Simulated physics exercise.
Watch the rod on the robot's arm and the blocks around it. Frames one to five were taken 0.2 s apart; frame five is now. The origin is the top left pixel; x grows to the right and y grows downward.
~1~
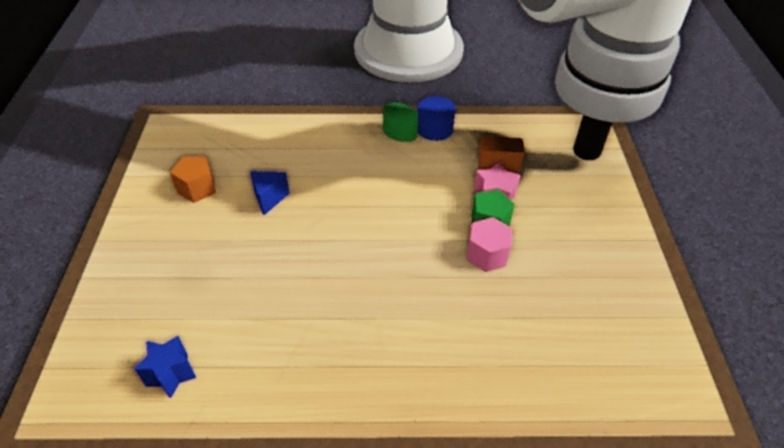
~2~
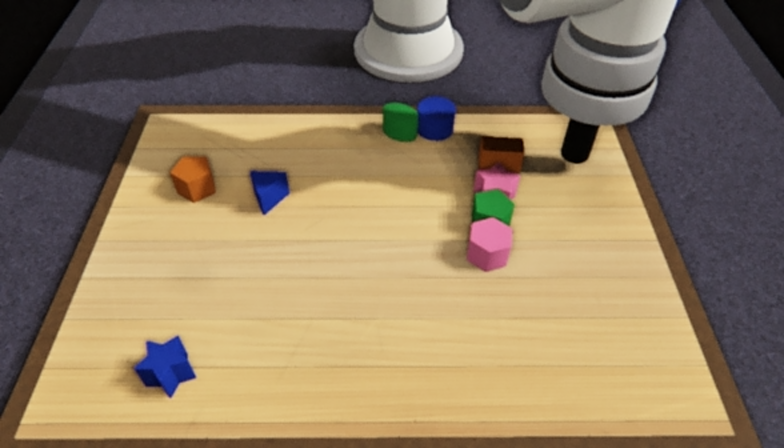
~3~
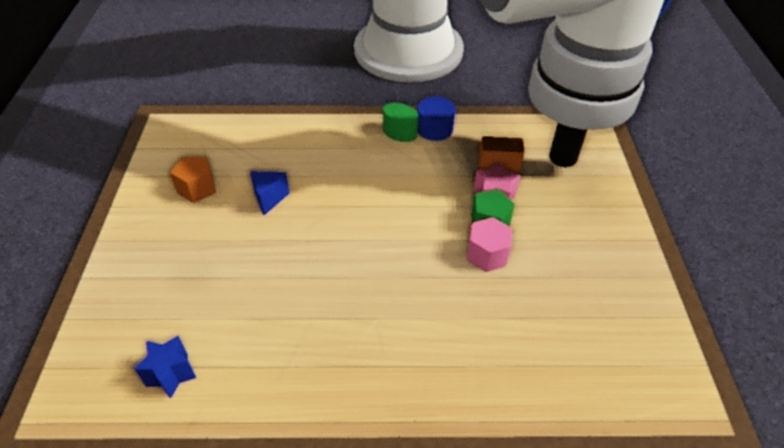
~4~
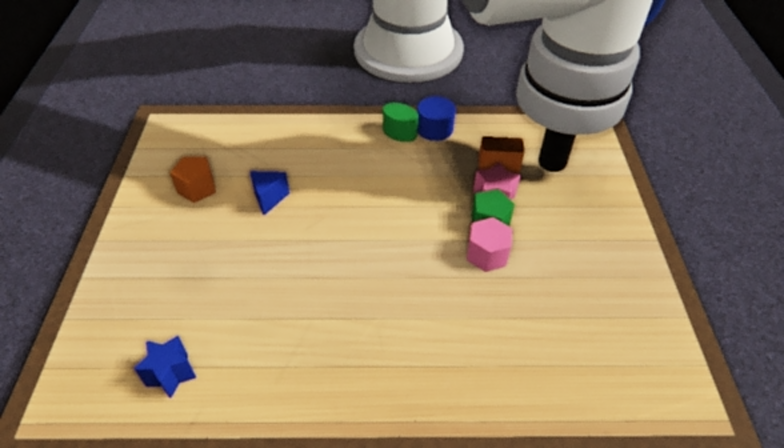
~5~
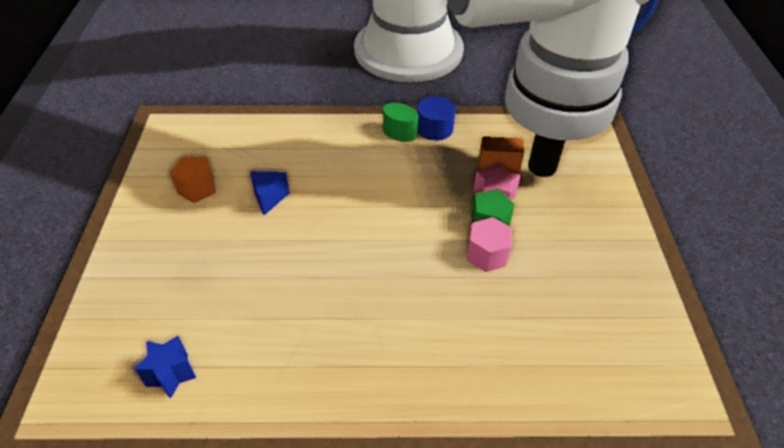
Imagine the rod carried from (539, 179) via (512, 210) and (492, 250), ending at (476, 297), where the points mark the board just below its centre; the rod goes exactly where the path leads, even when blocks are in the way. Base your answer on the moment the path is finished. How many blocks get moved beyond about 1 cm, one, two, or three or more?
Answer: 3+.
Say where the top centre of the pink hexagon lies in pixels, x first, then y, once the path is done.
At pixel (477, 310).
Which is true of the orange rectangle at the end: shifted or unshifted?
It keeps its spot.
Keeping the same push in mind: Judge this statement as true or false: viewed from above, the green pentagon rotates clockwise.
False
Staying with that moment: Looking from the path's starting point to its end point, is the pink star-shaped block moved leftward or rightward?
It moves off to the right.
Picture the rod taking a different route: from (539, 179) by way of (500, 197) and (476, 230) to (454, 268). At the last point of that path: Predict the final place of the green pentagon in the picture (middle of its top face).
About (419, 253).
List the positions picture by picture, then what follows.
The first picture shows rod tip at (586, 153); block tops, pink hexagon at (492, 234); green pentagon at (493, 203); pink star-shaped block at (498, 178); orange rectangle at (503, 144).
The second picture shows rod at (574, 156); blocks unchanged.
The third picture shows rod at (563, 159); blocks unchanged.
The fourth picture shows rod at (552, 164); blocks unchanged.
The fifth picture shows rod at (542, 169); pink hexagon at (492, 234); green pentagon at (493, 203); pink star-shaped block at (498, 178); orange rectangle at (503, 144).
On the path given first. One third of the way, rod at (514, 201); pink hexagon at (492, 237); green pentagon at (480, 207), turned 45° anticlockwise; pink star-shaped block at (485, 180), turned 65° clockwise.
Two thirds of the way, rod at (494, 241); pink hexagon at (487, 258); green pentagon at (464, 214), turned 20° anticlockwise; pink star-shaped block at (482, 182), turned 85° clockwise.
At the end, rod at (478, 287); pink hexagon at (477, 310), turned 25° anticlockwise; green pentagon at (464, 214), turned 20° anticlockwise; pink star-shaped block at (482, 182), turned 85° clockwise; orange rectangle in place.
